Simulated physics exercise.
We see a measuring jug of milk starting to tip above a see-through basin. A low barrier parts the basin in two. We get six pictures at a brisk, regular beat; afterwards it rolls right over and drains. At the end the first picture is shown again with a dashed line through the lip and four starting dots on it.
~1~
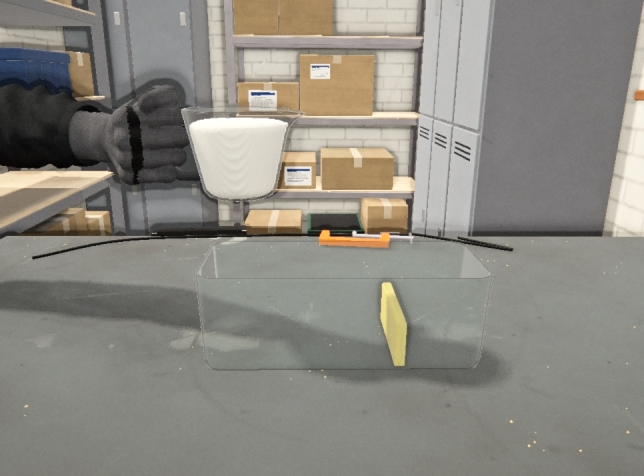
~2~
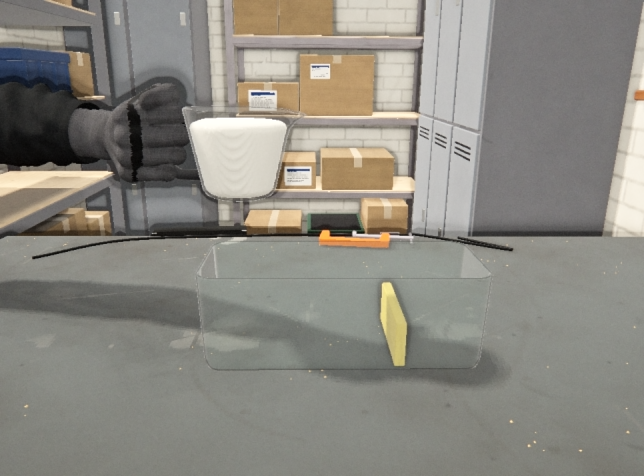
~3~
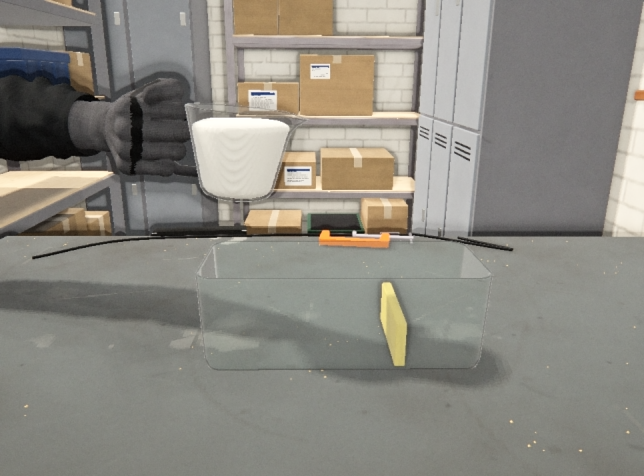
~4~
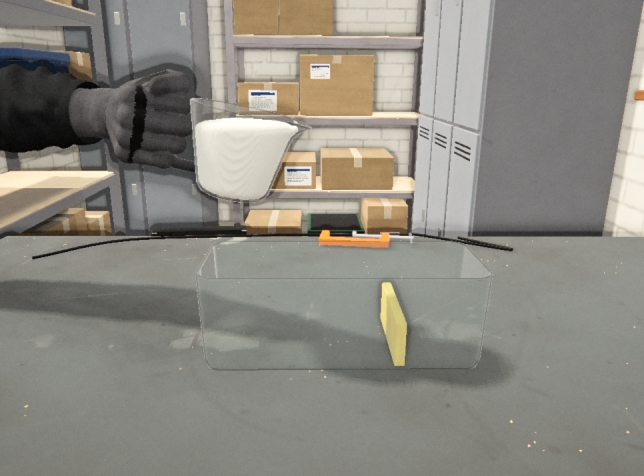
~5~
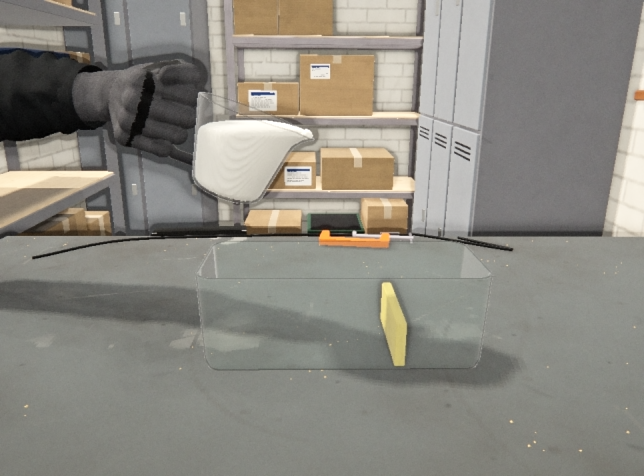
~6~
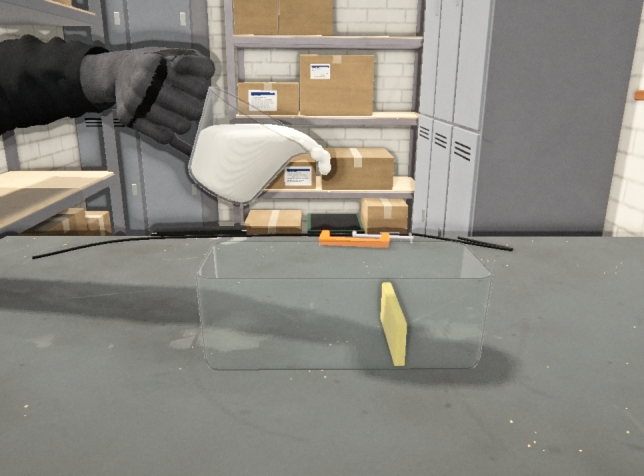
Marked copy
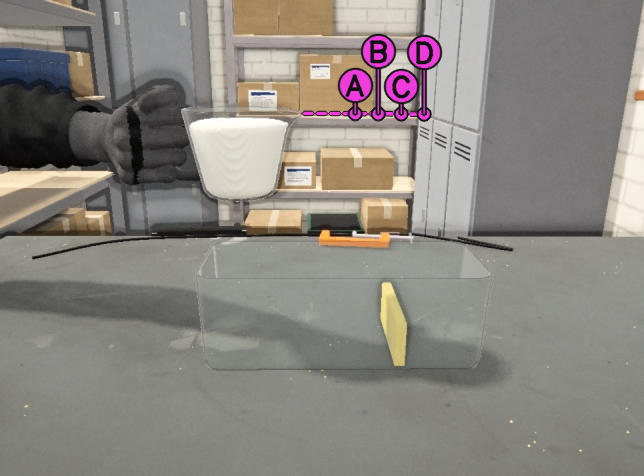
A gloved hand tilts a clear jug rightward until white milk passes over its lip.
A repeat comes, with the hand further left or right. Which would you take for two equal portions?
Dot A does it best.
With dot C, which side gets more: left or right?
More ends on the right.
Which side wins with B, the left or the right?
The right side.
In magenta, A at (355, 113); B at (378, 113); C at (401, 114); D at (424, 114).
Choosing A, about 55 % ends left of the wall and 45 % right of it.
Choosing B, about 23 % ends left of the wall and 75 % right of it.
Choosing C, about 19 % ends left of the wall and 80 % right of it.
Choosing D, about 22 % ends left of the wall and 77 % right of it.
